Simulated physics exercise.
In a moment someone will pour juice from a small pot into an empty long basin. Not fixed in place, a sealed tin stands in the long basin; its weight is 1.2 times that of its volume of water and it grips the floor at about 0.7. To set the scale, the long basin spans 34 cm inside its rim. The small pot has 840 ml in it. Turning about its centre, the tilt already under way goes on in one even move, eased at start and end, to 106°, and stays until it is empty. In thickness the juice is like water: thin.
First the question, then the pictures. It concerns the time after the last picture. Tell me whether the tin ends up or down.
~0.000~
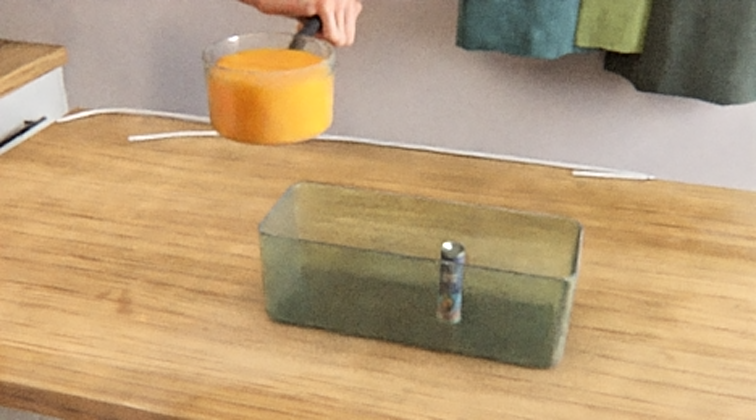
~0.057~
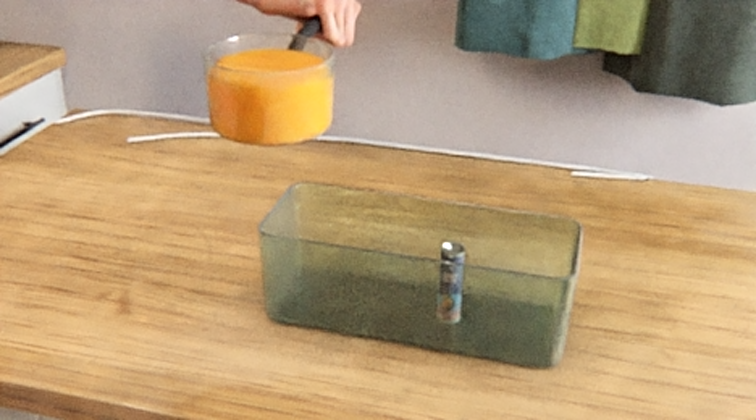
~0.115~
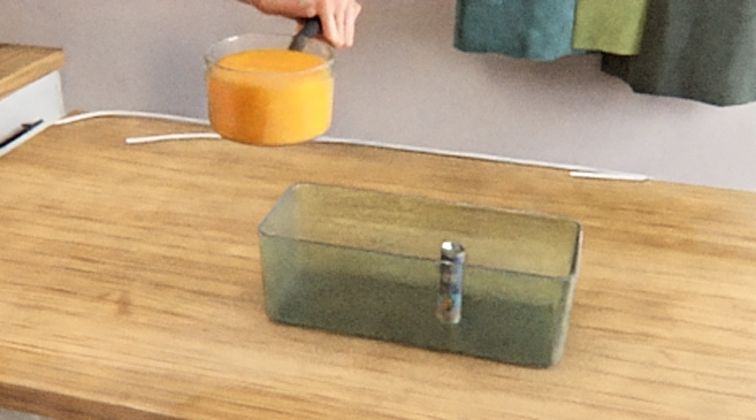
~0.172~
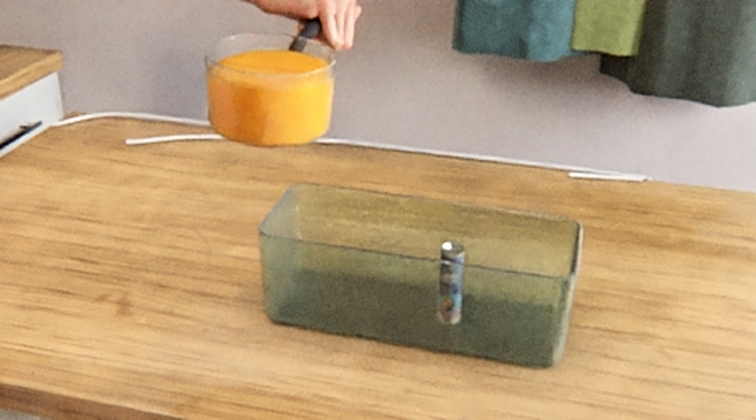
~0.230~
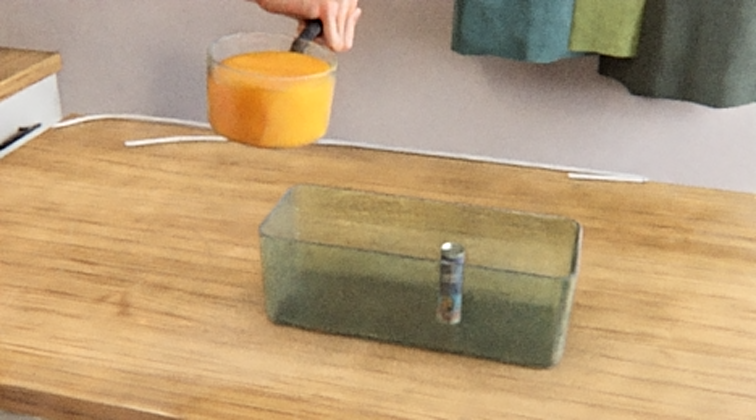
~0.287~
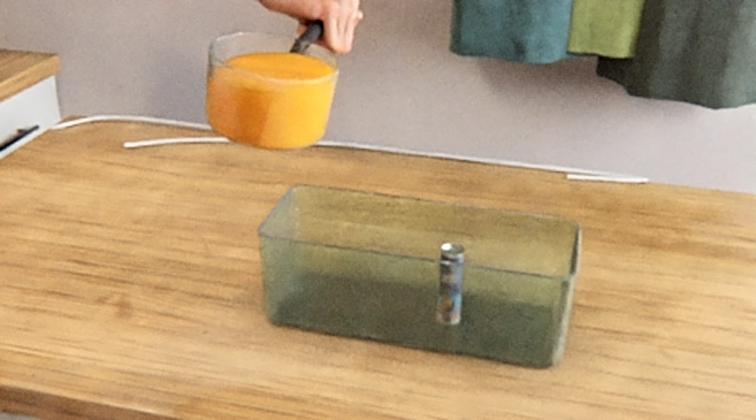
I reckon it can hold on.
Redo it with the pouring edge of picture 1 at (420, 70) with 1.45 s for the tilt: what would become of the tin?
Result: Tin upright.
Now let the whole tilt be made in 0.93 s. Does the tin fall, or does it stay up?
Holds steady.
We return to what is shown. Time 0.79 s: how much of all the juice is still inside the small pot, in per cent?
I'd put it near 66 percent.
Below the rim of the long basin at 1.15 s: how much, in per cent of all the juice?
Roughly 74 percent of it.
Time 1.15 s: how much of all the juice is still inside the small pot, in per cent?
Some 14 per cent.
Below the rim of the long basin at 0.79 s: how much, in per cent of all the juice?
The basin holds roughly 10 in a hundred parts at that moment.
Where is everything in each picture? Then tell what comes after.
The first frame shows tilt 0°; pouring edge (330, 60); surface from (216, 59) to (329, 72); the long basin's rim runs from (276, 207) to (579, 250); the tin's top is at (453, 251).
The second frame shows tilt 0°; pouring edge (330, 61); surface from (216, 60) to (329, 73).
The third frame shows tilt 2°; pouring edge (331, 63); surface from (216, 60) to (329, 72).
The fourth frame shows tilt 4°; pouring edge (332, 66); surface from (216, 61) to (331, 74).
The fifth frame shows tilt 6°; pouring edge (333, 70); surface from (217, 62) to (332, 74).
The sixth frame shows tilt 10°; pouring edge (335, 74); surface from (218, 63) to (333, 76).
By 0.79 s the tilt is 60° and 67 per cent is still to pour; the tin stands where it began.
By 1.15 s the tilt is 95° and 14 per cent is still to pour; the tin stands where it began.
By 1.53 s the tilt is 106° and 0 per cent is still to pour; the tin stands where it began.
By 1.95 s the tilt is 106° and 0 per cent is still to pour; the tin stands where it began.
At rest the tin stands where it began.
